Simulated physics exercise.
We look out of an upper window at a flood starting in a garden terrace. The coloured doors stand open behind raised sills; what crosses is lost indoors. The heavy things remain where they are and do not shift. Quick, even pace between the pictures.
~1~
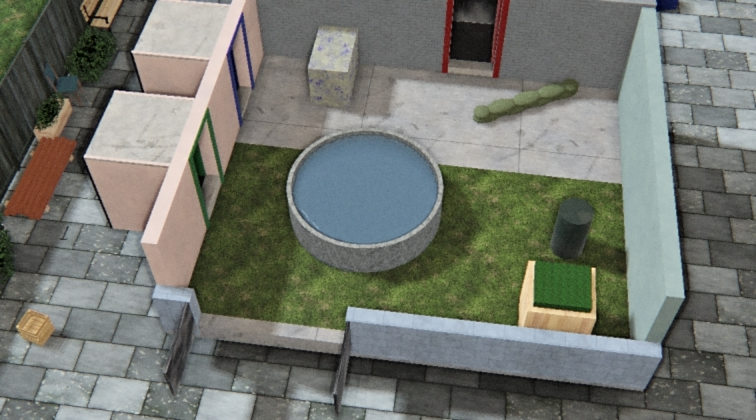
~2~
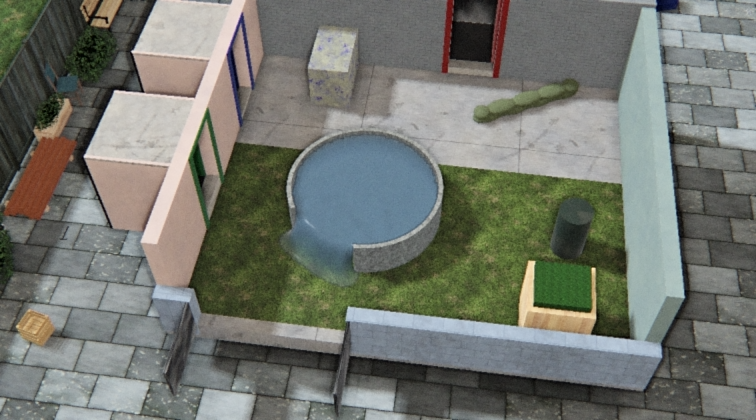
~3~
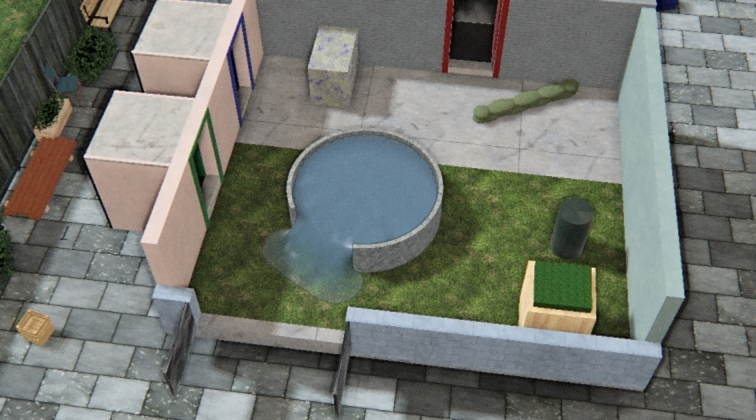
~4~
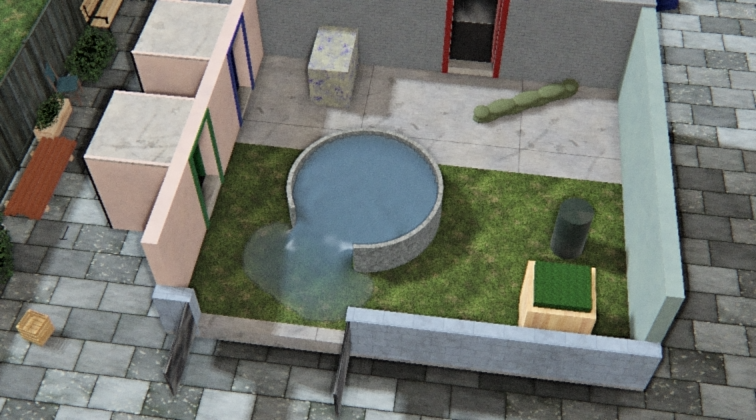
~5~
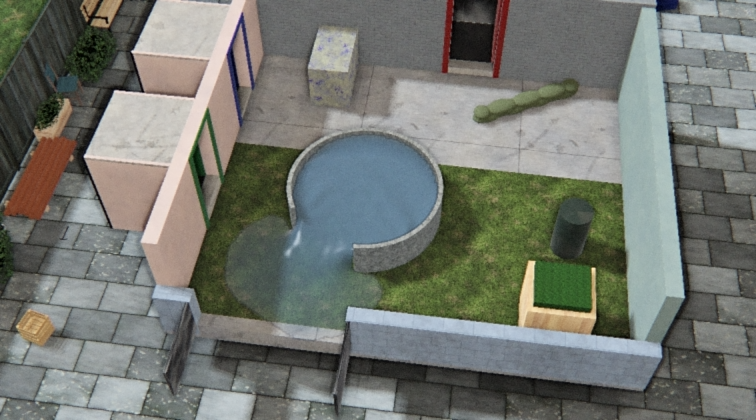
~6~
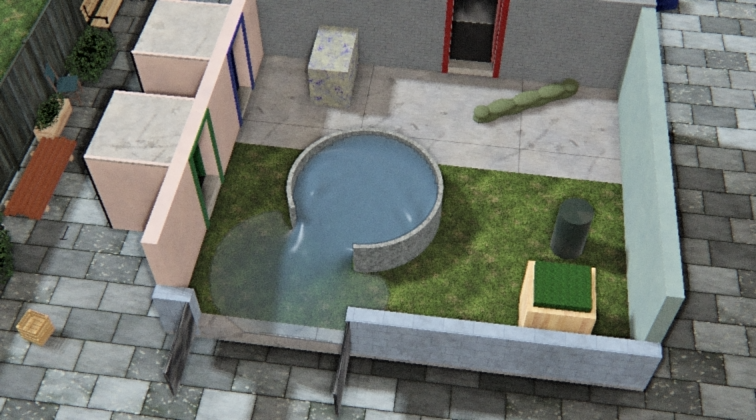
Walled garden terrace seen from above, a round stone pool standing still, then breaking open at lower left and water spreading across grass.
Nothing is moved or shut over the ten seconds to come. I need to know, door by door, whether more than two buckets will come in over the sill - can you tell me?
The red door will get two buckets at most, the green door will get two buckets at most, the blue door will get two buckets at most.
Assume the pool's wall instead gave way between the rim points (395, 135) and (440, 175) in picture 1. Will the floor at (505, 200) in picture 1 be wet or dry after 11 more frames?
Soaked.
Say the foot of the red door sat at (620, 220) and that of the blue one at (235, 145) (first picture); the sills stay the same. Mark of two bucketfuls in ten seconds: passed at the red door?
My answer is that the red door stays beneath the limit.
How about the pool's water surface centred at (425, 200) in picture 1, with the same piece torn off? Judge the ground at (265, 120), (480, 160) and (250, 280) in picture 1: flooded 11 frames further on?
Spared, spared, soaked.
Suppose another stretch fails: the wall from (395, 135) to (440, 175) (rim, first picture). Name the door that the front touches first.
It would be the red one.
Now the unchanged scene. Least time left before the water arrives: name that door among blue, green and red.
I'd say the green door.
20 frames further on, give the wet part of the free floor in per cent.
Roughly 25 %.
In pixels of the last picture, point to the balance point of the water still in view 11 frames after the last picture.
I'd point to (338, 229).
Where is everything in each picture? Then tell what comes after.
The first picture shows the pool at (365, 188) is whole and still.
In the second picture, the front is at (353, 279), out from the gap at (319, 248).
In the third picture, water pours out at (319, 250) and has run to (346, 297).
In the fourth picture, the front is at a hidden place, out from the gap at (319, 251).
In the fifth picture, the front is at a hidden place, out from the gap at (319, 251).
In the sixth picture, the front is at a hidden place, out from the gap at (319, 250).
A moment on, water covers 15 % of the floor; the red door not reached, the green door not reached, the blue door not reached.
Next, water covers 15 % of the floor; the red door not reached, the green door wet at the sill, nothing in, the blue door not reached.
Then, water covers 25 % of the floor; the red door not reached, the green door wet at the sill, nothing in, the blue door not reached.
Later, water covers 40 % of the floor; the red door not reached, the green door wet at the sill, nothing in, the blue door wet at the sill, nothing in.
In the end, water covers 50 % of the floor; the red door not reached, the green door wet at the sill, nothing in, the blue door wet at the sill, nothing in.
